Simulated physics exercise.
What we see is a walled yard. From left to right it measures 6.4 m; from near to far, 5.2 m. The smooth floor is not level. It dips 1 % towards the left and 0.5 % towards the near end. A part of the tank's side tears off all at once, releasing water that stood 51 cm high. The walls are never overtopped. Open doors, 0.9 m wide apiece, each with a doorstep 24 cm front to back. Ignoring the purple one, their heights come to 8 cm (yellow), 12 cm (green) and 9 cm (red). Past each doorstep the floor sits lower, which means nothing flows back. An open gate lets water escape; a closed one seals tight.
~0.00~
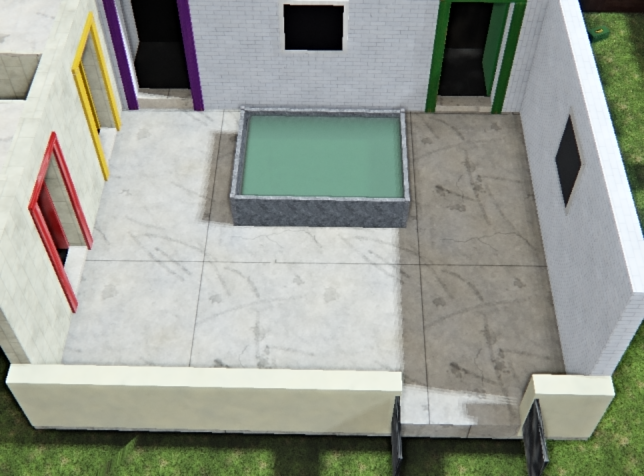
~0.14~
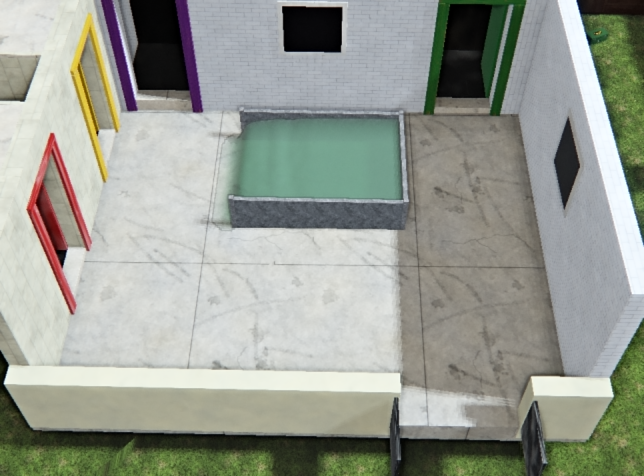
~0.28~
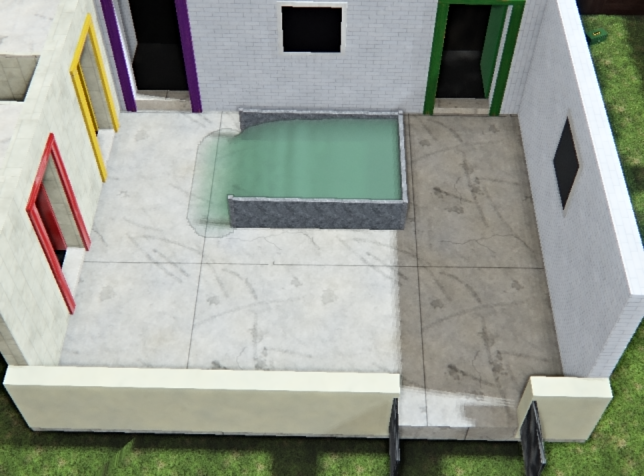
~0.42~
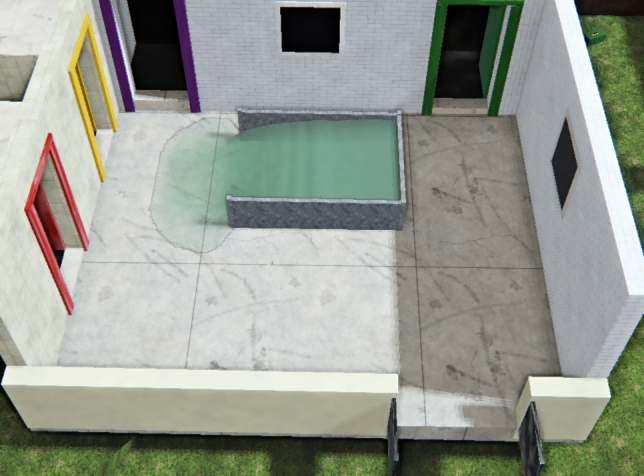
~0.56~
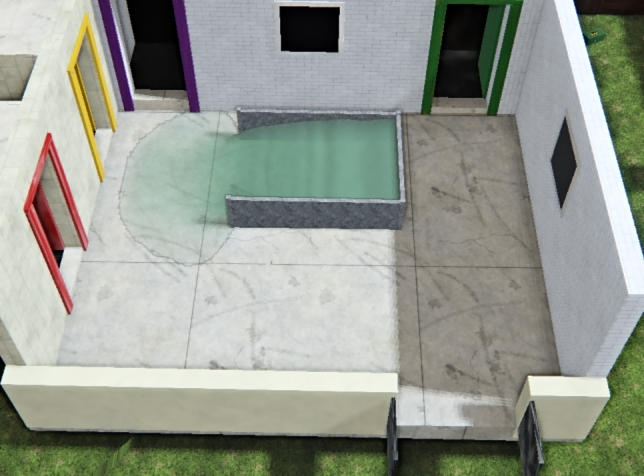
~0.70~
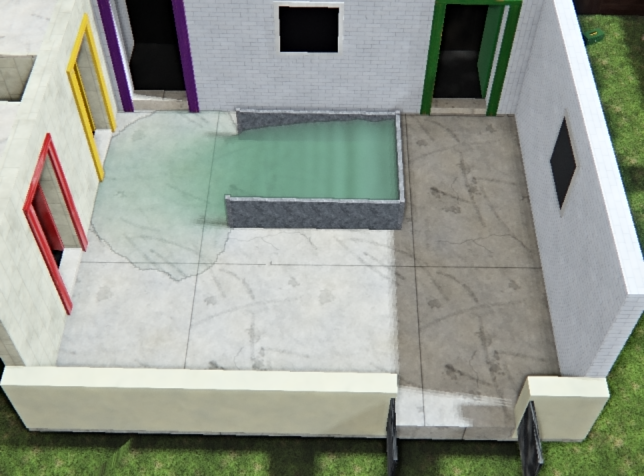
A grey tank's left side gives way and green water spreads left across the yard floor.
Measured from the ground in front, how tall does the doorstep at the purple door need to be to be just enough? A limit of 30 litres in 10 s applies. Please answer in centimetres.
It needs to be about 15 cm tall.
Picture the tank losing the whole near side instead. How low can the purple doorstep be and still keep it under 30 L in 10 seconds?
About 8.5 cm.
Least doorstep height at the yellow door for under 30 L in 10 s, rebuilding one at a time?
Yellow: 26 cm.
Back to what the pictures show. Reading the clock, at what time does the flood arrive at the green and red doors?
Green 5.5 s, red 1.1 s.
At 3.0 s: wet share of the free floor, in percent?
I'd say near 30 percent is wet.
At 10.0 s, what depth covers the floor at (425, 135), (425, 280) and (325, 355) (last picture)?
Close to 2, 3 and 4 cm deep.
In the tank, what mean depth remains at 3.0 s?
I'd put it at some 14 centimetres on average.
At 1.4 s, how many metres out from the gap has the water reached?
It gets close to 3.0 metres out.
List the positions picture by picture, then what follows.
The tank at (321, 156) is whole and still, 51 cm deep; the purple door at (157, 60) is dry, in the first frame.
Water pours out at (241, 173) and has run 0.3 m, to (219, 222); about 6 cm deep outside, 51 cm at the back, in the second frame.
Water pours out at (240, 174) and has run 0.6 m, to (194, 218); about 9 cm deep outside, 51 cm at the back, in the third frame.
Water pours out at (239, 175) and has run 1.2 m, to (157, 212); about 7 cm deep outside, 51 cm at the back, in the fourth frame.
Water pours out at (238, 175) and has run 1.6 m, to (126, 198); about 6 cm deep outside, 51 cm at the back, in the fifth frame.
The gap is at (238, 175), the front 2.1 m out at (93, 214); the back of the tank holds 49 cm; the purple door at (153, 62), 2.0 m from the gap, is still 0.1 m from the nearest water, in the sixth frame.
After 1.4 s water covers 20 % of the floor, deepest (31 cm) near (99, 192); 11 cm at the purple door, 0 litres in over its 22 cm doorstep.
After 3.0 s water covers 30 % of the floor, deepest (28 cm) near (48, 401); 22 cm at the purple door, 2 litres in over its 22 cm doorstep.
After 10.0 s water covers 95 % of the floor, deepest (10 cm) near (48, 401); 5 cm at the purple door, 3 litres in over its 22 cm doorstep.
At the purple door as built, the water arrived by 0.8 s and peaked near 22 cm at 2.6 s.
Run again over the same 10 s with other heights there, 58 litres in over 12.5 cm, 23 litres over 16.5 cm. The limit of 30 litres is kept from about 15 cm up.
